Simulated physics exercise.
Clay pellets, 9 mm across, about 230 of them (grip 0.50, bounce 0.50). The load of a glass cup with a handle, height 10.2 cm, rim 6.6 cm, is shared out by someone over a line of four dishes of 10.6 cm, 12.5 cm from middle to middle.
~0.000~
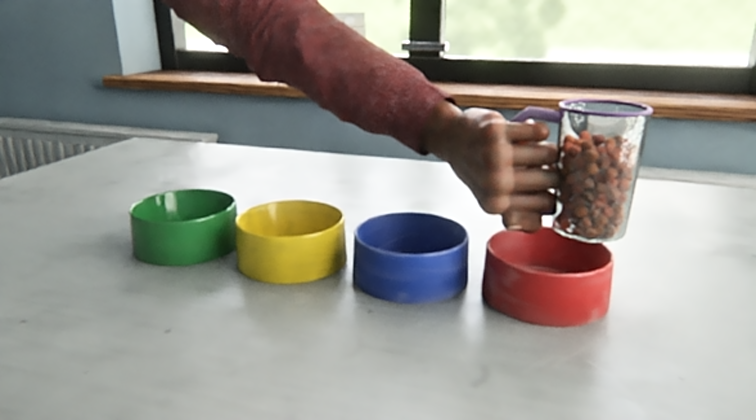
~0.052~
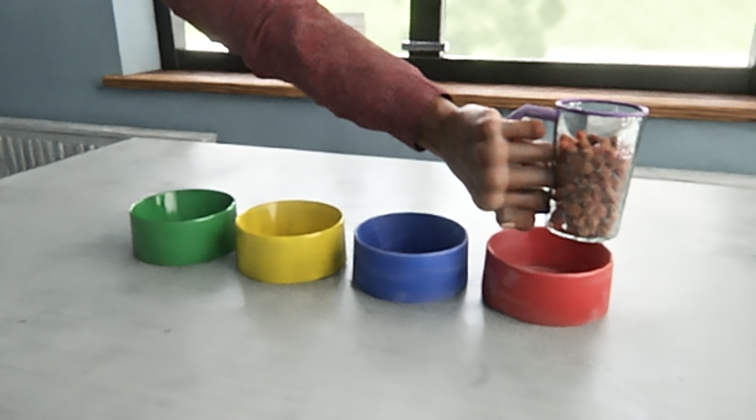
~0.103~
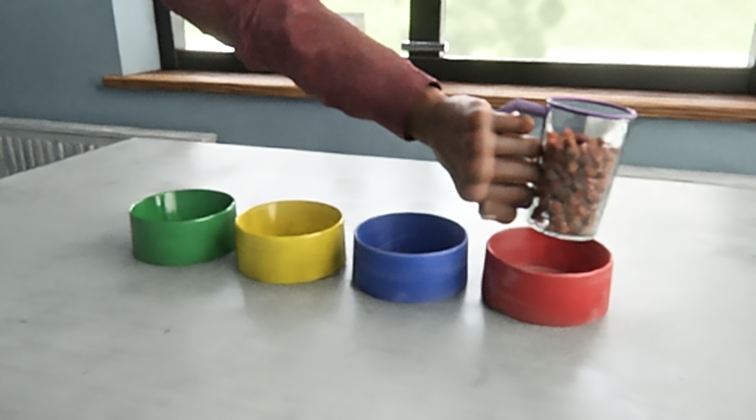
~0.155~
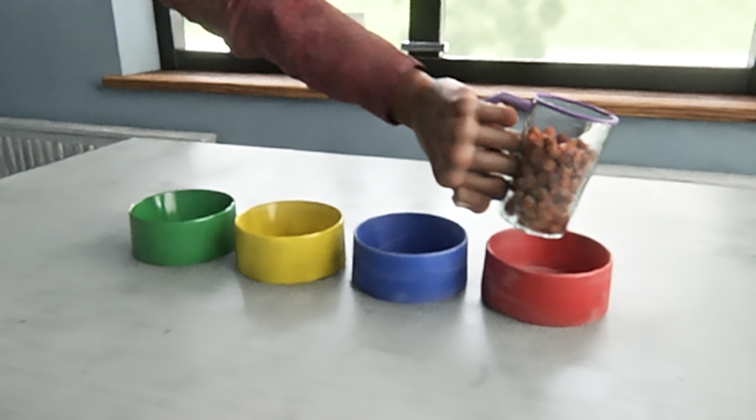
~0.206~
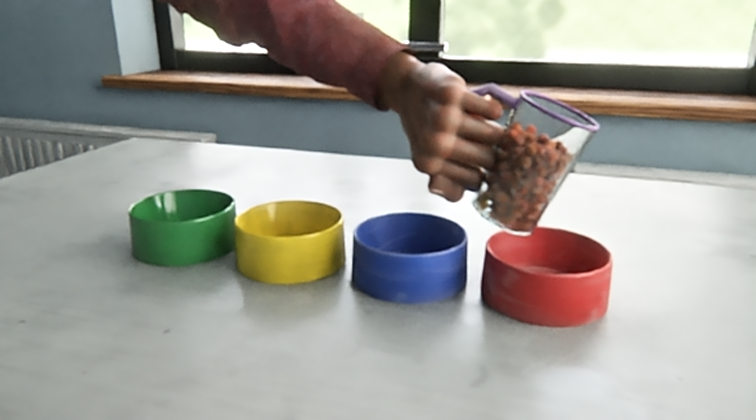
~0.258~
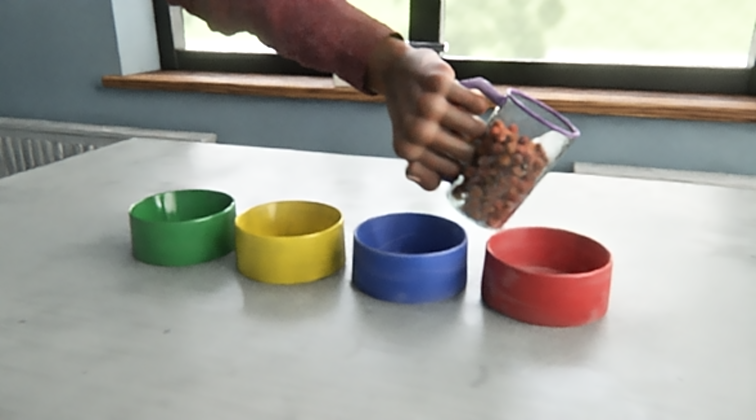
A hand moves a clear cup of clay pellets left above the red dish while tilting it.
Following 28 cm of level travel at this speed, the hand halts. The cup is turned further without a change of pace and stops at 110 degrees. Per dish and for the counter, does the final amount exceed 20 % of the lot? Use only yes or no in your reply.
Red dish: No; blue dish: Yes; green dish: No; yellow dish: No; counter: Yes.
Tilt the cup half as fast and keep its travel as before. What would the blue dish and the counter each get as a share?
Blue 30; counter 70.
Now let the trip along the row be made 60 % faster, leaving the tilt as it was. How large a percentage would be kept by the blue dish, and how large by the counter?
In that case: Blue 30, and counter 70.
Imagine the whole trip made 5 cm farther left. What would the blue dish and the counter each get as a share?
Blue: 0, counter: 0.
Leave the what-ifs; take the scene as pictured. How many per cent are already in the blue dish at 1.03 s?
Some 5 in a hundred by then.
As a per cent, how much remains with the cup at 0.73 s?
100 %.
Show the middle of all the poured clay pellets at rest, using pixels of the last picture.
Estimated resting centre: Around (355, 258).
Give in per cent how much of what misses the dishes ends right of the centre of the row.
About 50 %.
After 0.54 s, tilt 71 degrees; cup holds 100 %.
Then, at 0.73 s, tilt 99 degrees; cup holds 100 %.
Then, at 1.03 s, tilt 110 degrees; cup holds 80 %, blue 5 %, yellow 5 %.
By 2.7 s all is still; red 0 %, blue 30 %, green 0 %, yellow 5 %, counter 65 %.
